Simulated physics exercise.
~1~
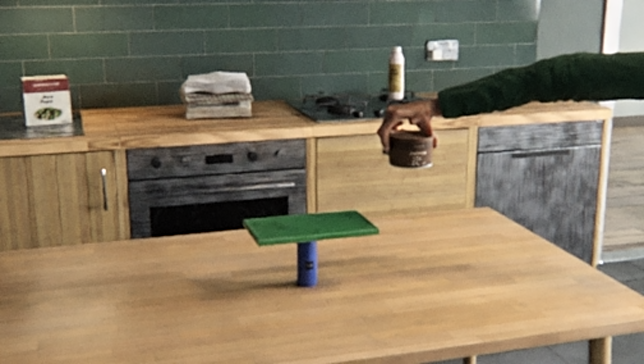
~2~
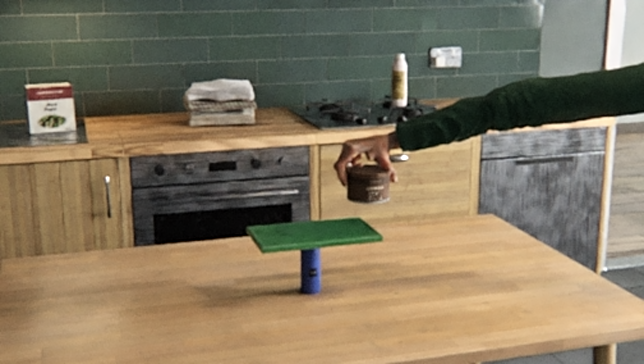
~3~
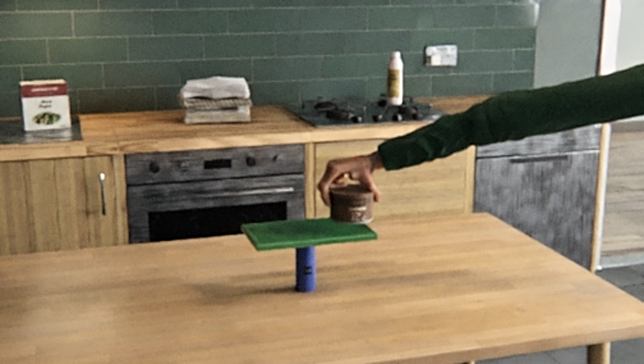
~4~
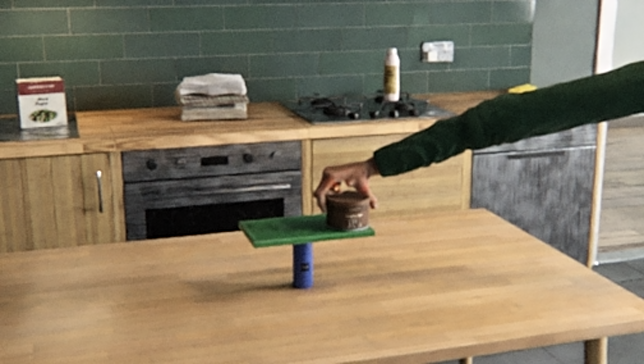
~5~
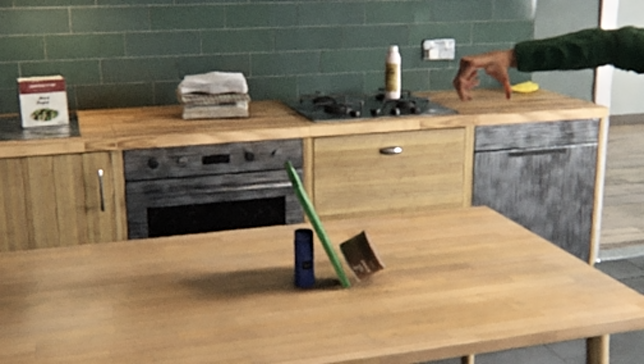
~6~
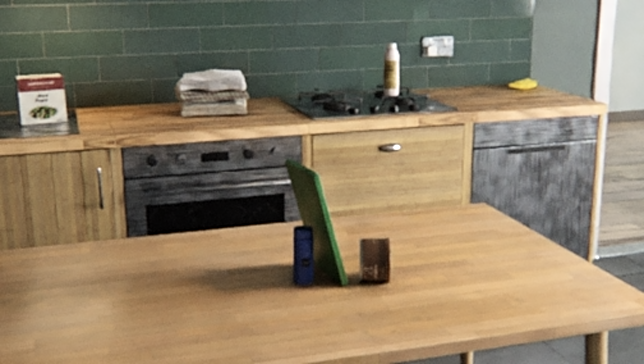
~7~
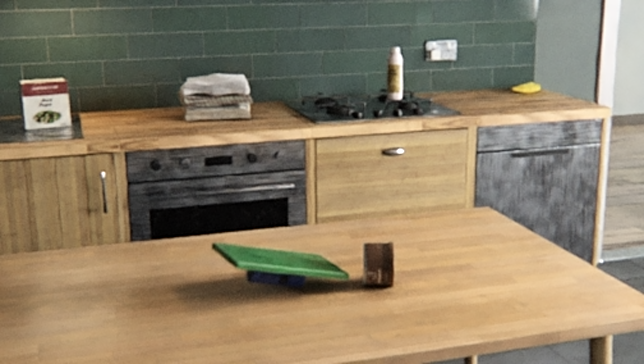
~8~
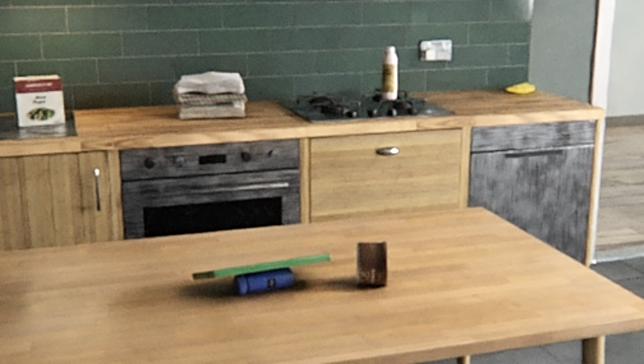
A hand sets a brown tub on a green lid's edge, and the stack collapses.
